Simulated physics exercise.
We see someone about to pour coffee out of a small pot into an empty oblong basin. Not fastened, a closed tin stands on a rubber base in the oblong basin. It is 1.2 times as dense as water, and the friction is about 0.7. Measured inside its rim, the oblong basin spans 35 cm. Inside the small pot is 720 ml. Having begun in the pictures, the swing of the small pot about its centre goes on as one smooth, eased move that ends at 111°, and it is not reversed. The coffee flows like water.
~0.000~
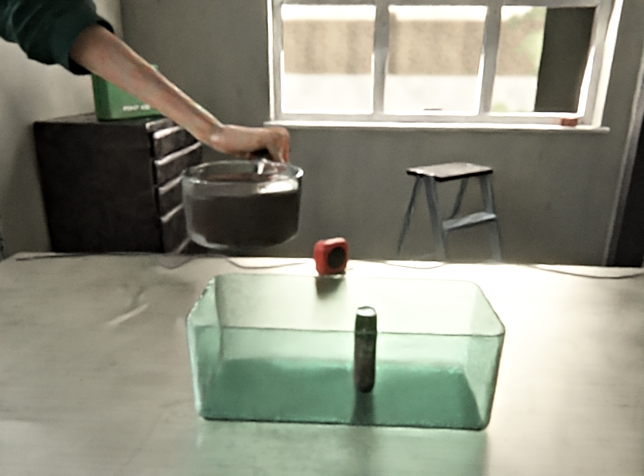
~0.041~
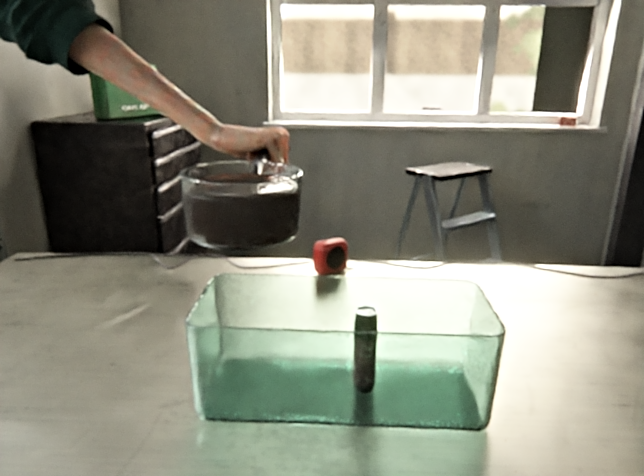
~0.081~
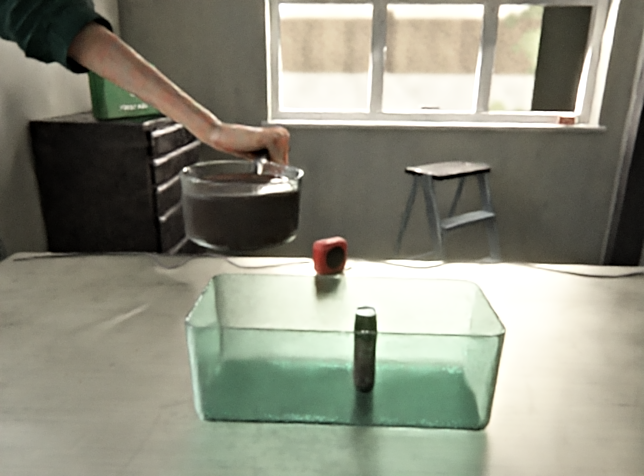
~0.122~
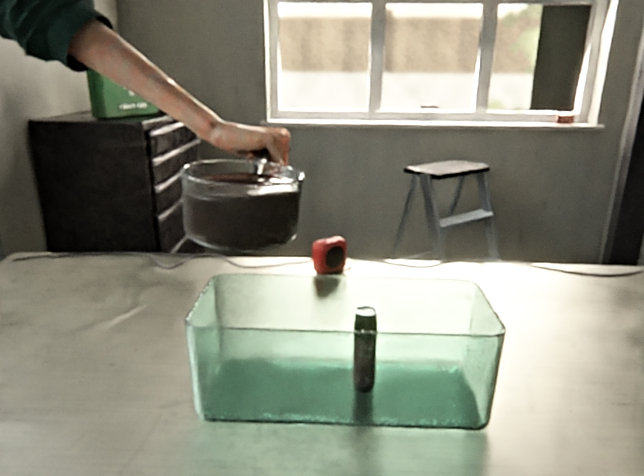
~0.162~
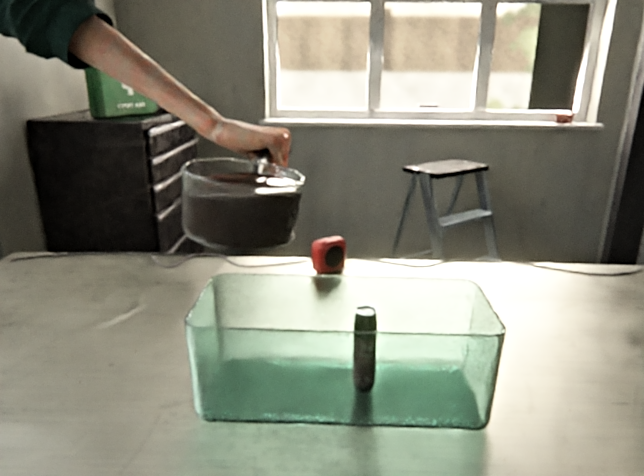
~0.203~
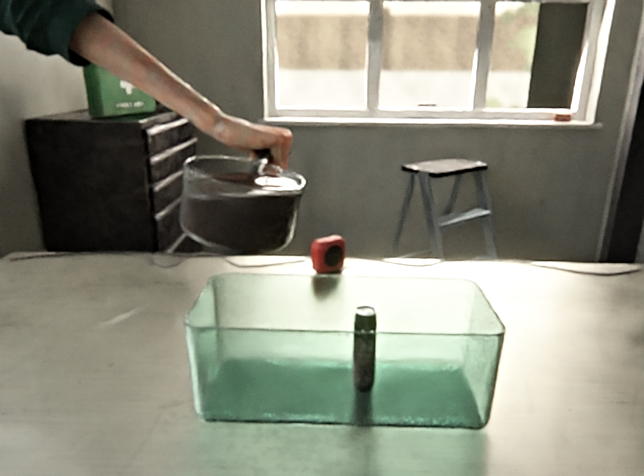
A hand reaching from a dark green sleeve at upper left grips a small clear pot of dark liquid in a grey room, seen from the front across a pale tabletop. Below sits an empty greenish oblong basin holding an upright dark tin, with a red object behind, drawers left, and a window and step stool beyond. The pot slowly tilts slightly rightward, while the background shifts very slightly left.
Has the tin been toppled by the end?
It will not come down.
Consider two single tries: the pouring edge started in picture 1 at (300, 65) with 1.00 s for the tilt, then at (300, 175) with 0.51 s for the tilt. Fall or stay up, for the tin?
Trial 1 - tin stays standing; trial 2 - tin tips.
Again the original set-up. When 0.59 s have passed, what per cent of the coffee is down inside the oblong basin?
Around 14 percent.
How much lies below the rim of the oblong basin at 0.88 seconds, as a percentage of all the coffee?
86 per cent or thereabouts.
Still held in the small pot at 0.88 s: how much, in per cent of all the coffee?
Remaining share: Approx. 8 %.
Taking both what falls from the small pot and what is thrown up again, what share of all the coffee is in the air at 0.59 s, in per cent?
30 per cent.
After 0.59 s the tilt is 71° and 56 per cent is still to pour; the tin stands where it began.
After 0.88 s the tilt is 107° and 8 per cent is still to pour; the tin stands 1 cm from where it began.
After 1.18 s the tilt is 111° and 0 per cent is still to pour; the tin stands 1 cm from where it began.
After 1.50 s the tilt is 111° and 0 per cent is still to pour; the tin stands 1 cm from where it began.
In the end the tin stands 1 cm from where it began.
